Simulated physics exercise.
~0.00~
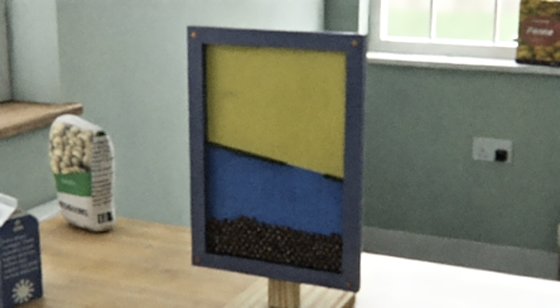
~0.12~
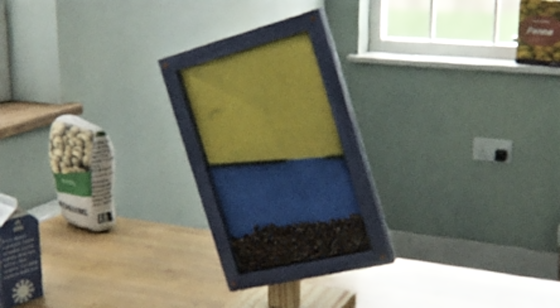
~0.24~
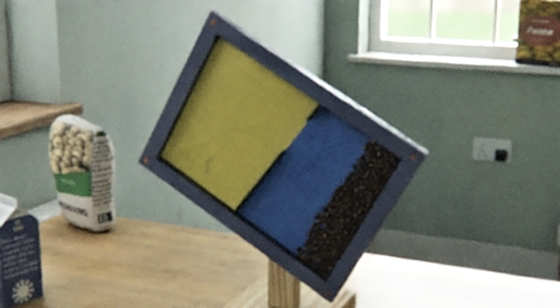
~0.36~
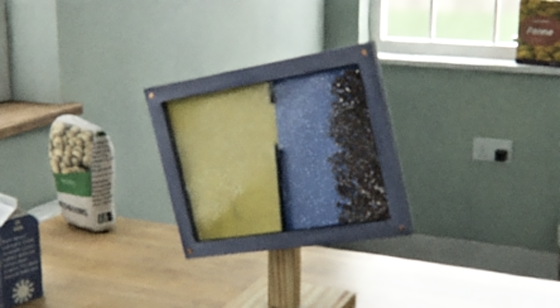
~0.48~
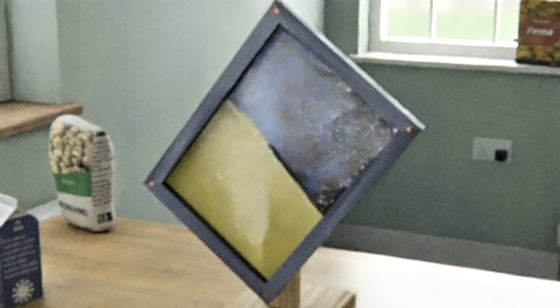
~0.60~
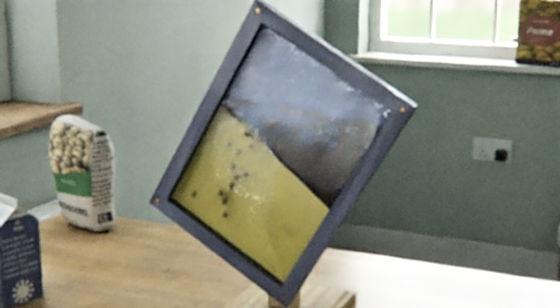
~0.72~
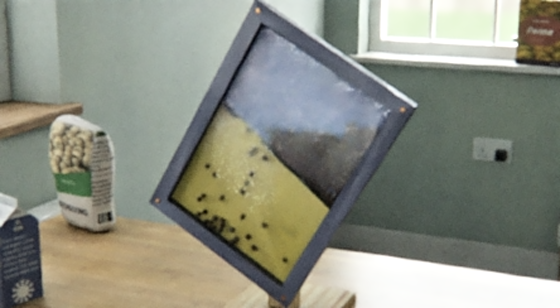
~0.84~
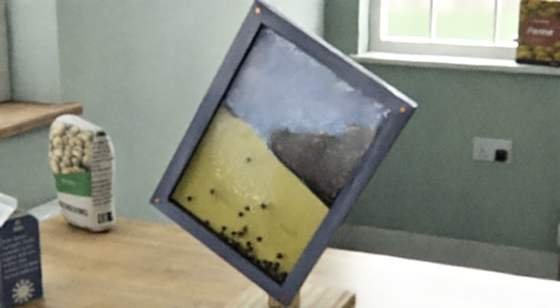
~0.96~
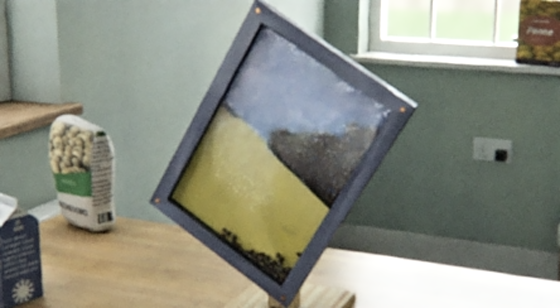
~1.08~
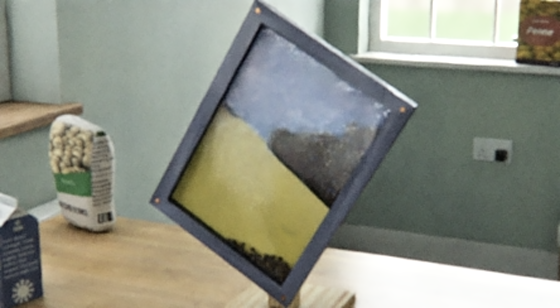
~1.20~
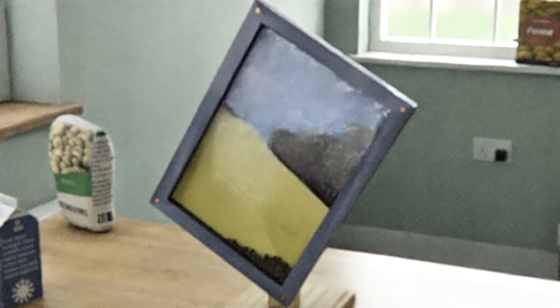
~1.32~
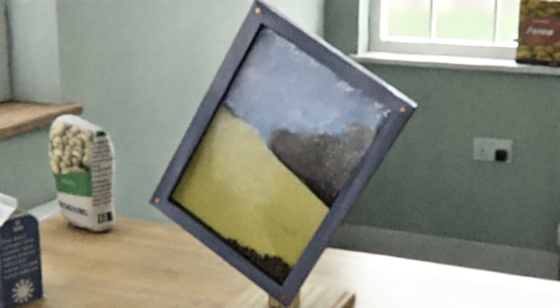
To begin with, a dark-framed case with a clear front stands upright on a wooden table, yellow above and blue below, with small dark beads lying along the bottom of the blue chamber. The case turns anticlockwise, and the beads are carried up the right side. As it tips further, the blue chamber comes uppermost and the beads slide and scatter inside it. The case then stops at a slant, and some beads drop through the yellow chamber. They gather in its bottom corner, while most of the beads stay heaped in the blue chamber, and everything lies still.
